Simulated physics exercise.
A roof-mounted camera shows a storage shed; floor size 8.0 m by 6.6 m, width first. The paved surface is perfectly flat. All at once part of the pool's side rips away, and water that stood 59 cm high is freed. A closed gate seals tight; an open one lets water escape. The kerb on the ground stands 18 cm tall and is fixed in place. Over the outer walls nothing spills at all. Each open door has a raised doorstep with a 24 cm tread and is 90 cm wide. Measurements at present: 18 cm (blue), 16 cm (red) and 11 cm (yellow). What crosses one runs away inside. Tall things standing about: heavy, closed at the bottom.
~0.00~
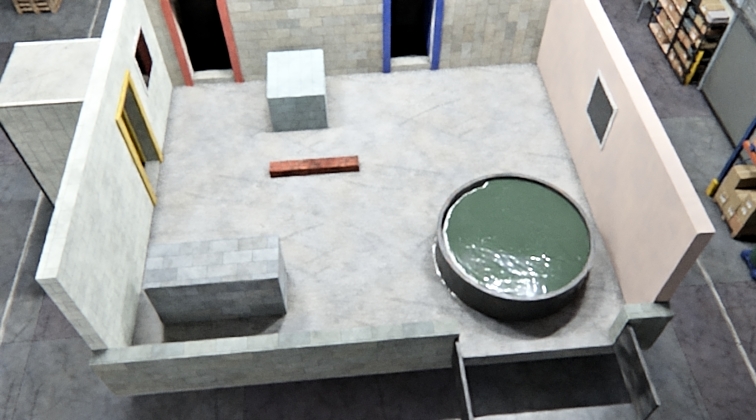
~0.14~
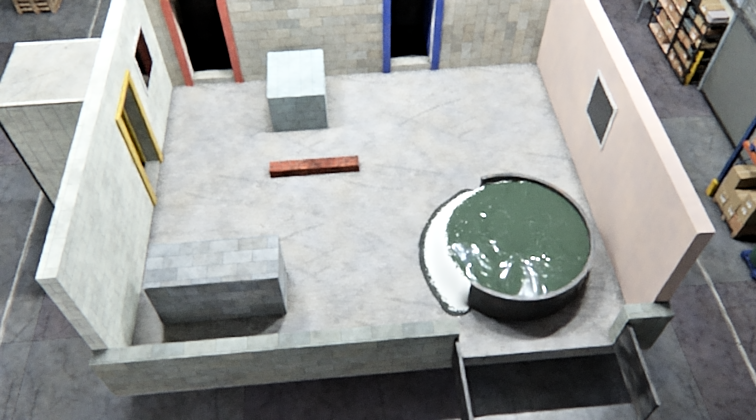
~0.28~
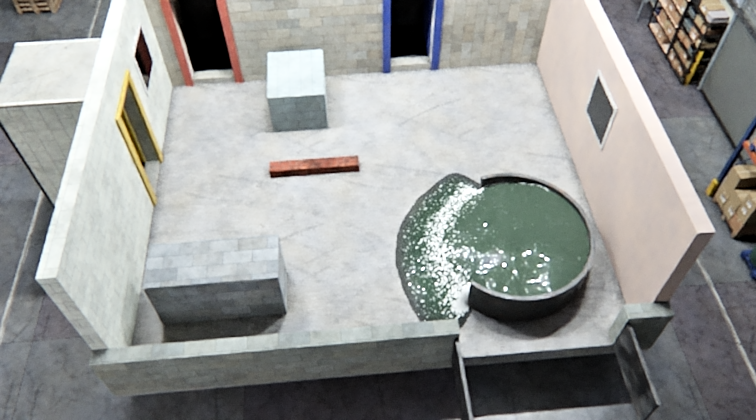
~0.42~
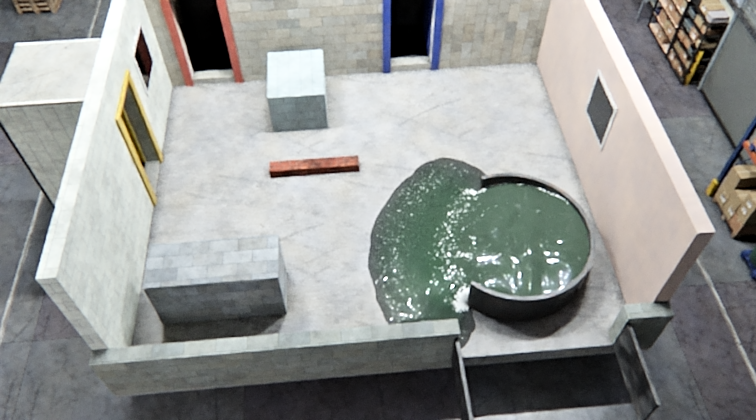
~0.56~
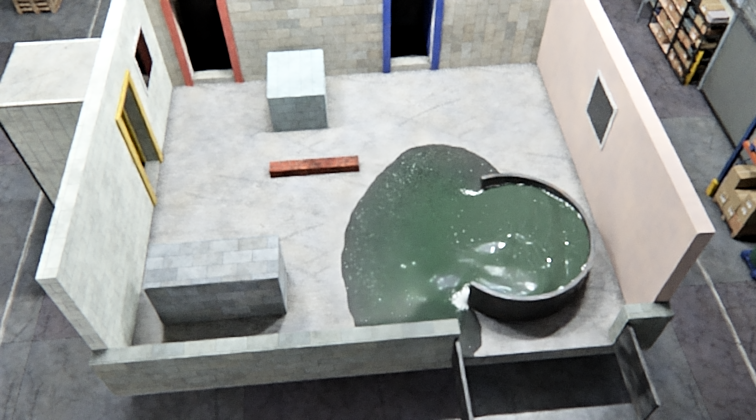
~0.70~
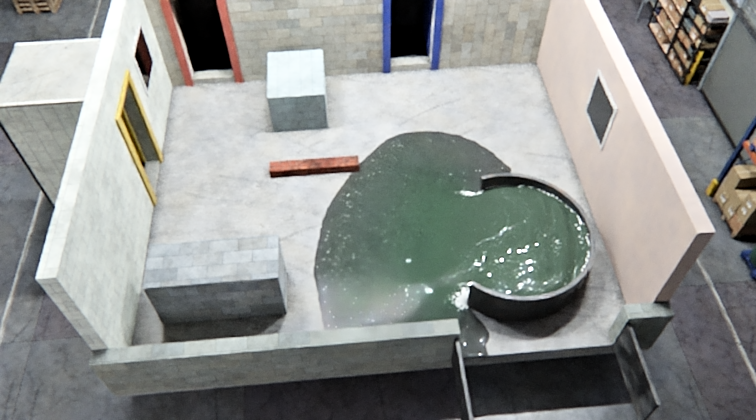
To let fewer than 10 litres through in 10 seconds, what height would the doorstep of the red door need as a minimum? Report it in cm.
I would say about 14.5 cm.
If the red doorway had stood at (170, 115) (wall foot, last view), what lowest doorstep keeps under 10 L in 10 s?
Around 12.5 cm would do it.
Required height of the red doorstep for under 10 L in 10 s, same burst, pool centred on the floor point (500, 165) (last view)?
Roughly 9.5 cm is needed.
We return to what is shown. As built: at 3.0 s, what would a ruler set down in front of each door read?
Blue door 7 cm, red door 0 cm, yellow door 24 cm.
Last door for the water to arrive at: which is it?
That's the red door.
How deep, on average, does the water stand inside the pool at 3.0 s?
It averages roughly 14 centimetres.
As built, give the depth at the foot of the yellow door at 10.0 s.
The depth there is around 9.5 cm.
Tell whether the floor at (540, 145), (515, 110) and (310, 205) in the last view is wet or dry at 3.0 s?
Okay, in order that's stayed dry, stayed dry and finally got wet.
After 1.4 s water covers 45 % of the floor, deepest (25 cm) near (292, 298); it has not reached the red door.
After 3.0 s water covers 60 % of the floor, deepest (30 cm) near (163, 214); it has not reached the red door.
After 10.0 s water covers 95 % of the floor, deepest (12 cm) near (264, 112); 8 cm at the red door, 5 litres in over its 16 cm doorstep.
At the red door as built, the water arrived by 3.2 s and peaked near 18 cm at 4.8 s.
Run again over the same 10 s with other heights there, 27 litres in over 12.5 cm, 2 litres over 17 cm. The limit of 10 litres is kept from about 14.5 cm up.
